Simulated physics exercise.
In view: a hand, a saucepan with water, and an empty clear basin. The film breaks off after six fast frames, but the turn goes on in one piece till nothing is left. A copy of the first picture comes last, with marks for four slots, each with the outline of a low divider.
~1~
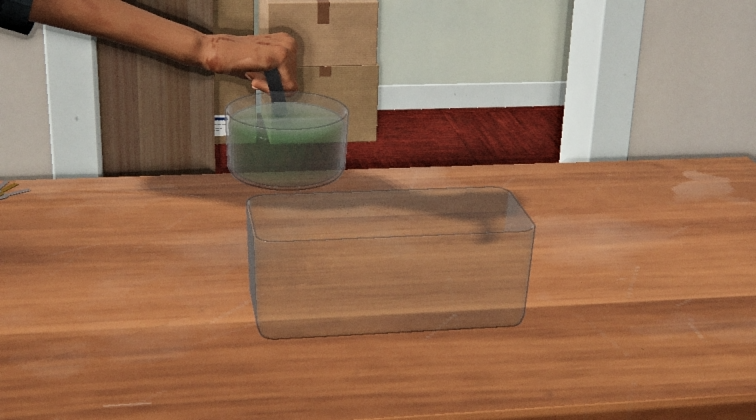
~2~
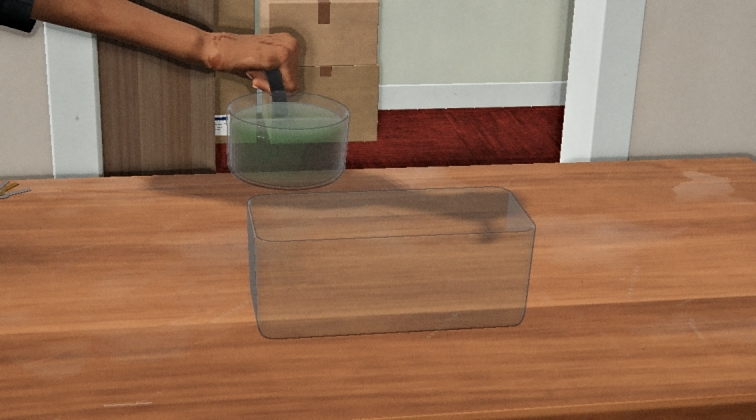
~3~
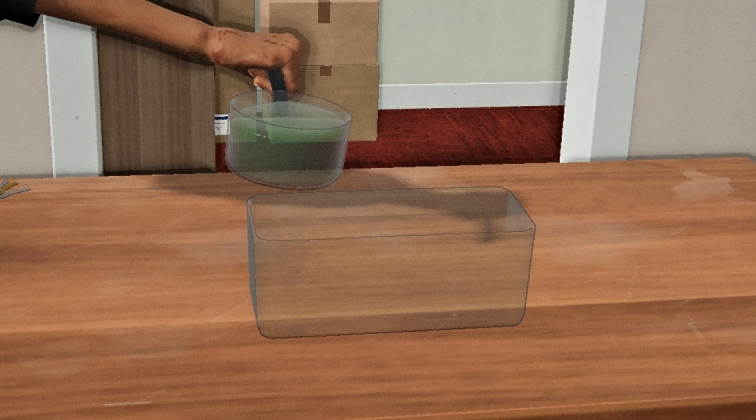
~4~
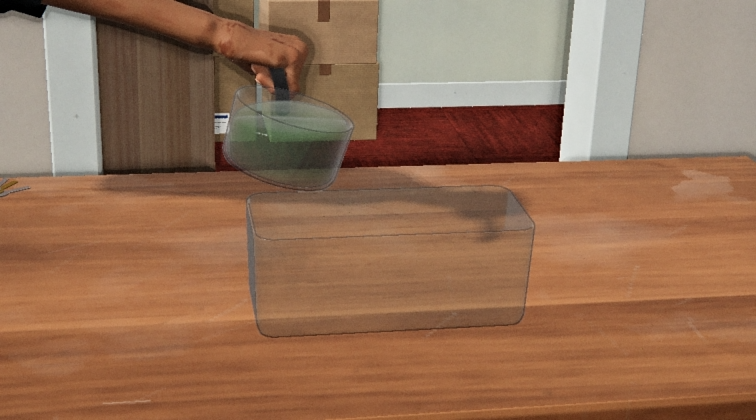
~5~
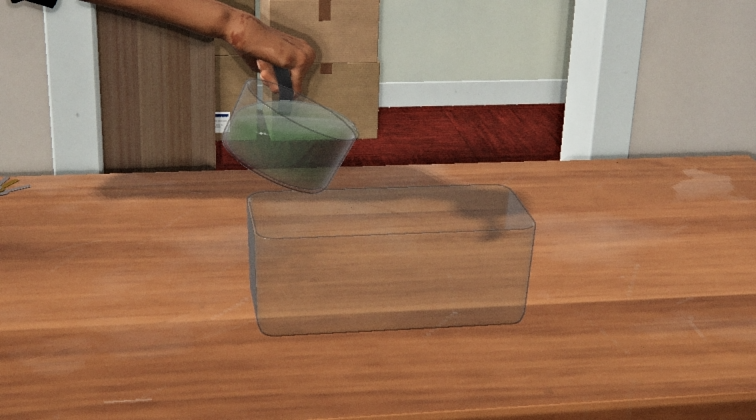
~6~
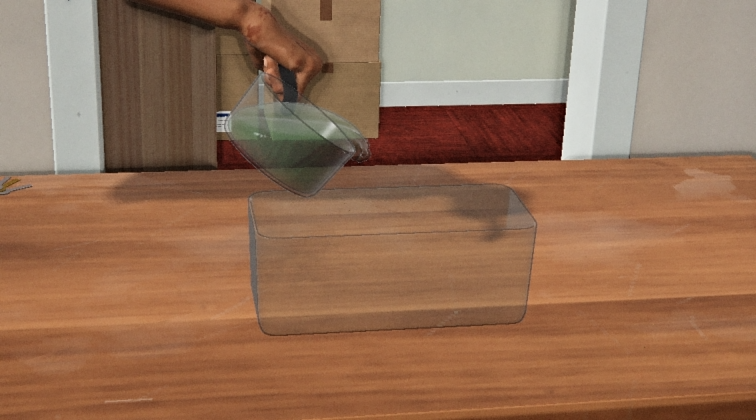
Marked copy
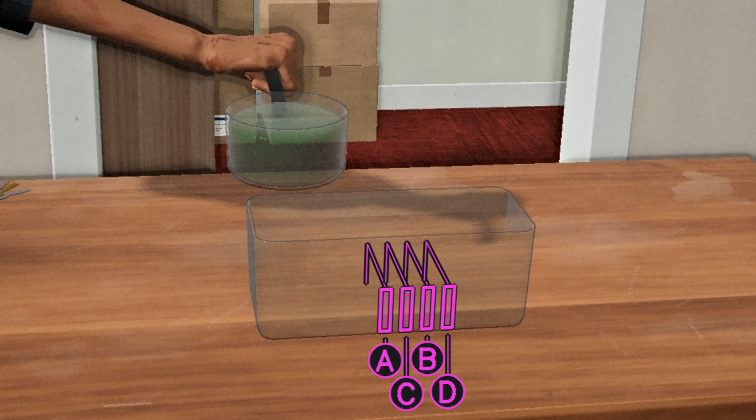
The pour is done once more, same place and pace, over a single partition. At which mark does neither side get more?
The best slot is A.
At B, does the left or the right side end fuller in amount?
The left one.
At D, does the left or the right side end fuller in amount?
More ends on the left.
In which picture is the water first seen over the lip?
Picture 5.
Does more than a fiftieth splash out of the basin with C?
Yes, it does.
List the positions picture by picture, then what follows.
The first picture shows upright, lip at (345, 108); basin from (257, 336) to (523, 322); nothing has left yet.
The second picture shows upright, lip at (347, 109); nothing has left yet.
The third picture shows tipped about 7°, lip at (349, 114); nothing has left yet.
The fourth picture shows tipped about 15°, lip at (351, 121); nothing has left yet.
The fifth picture shows tipped about 26°, lip at (353, 132); water is over the lip, down to (353, 132).
The sixth picture shows tipped about 39°, lip at (353, 145); water is over the lip, down to (364, 155).
On the marked copy, A at (385, 338); B at (427, 336); C at (406, 337); D at (447, 335).
With A, about 50 % ends left of the wall and 48 % right of it.
With B, about 90 % ends left of the wall and 8 % right of it.
With C, about 73 % ends left of the wall and 21 % right of it; 6 % is lost outside.
With D, about 87 % ends left of the wall and 11 % right of it.
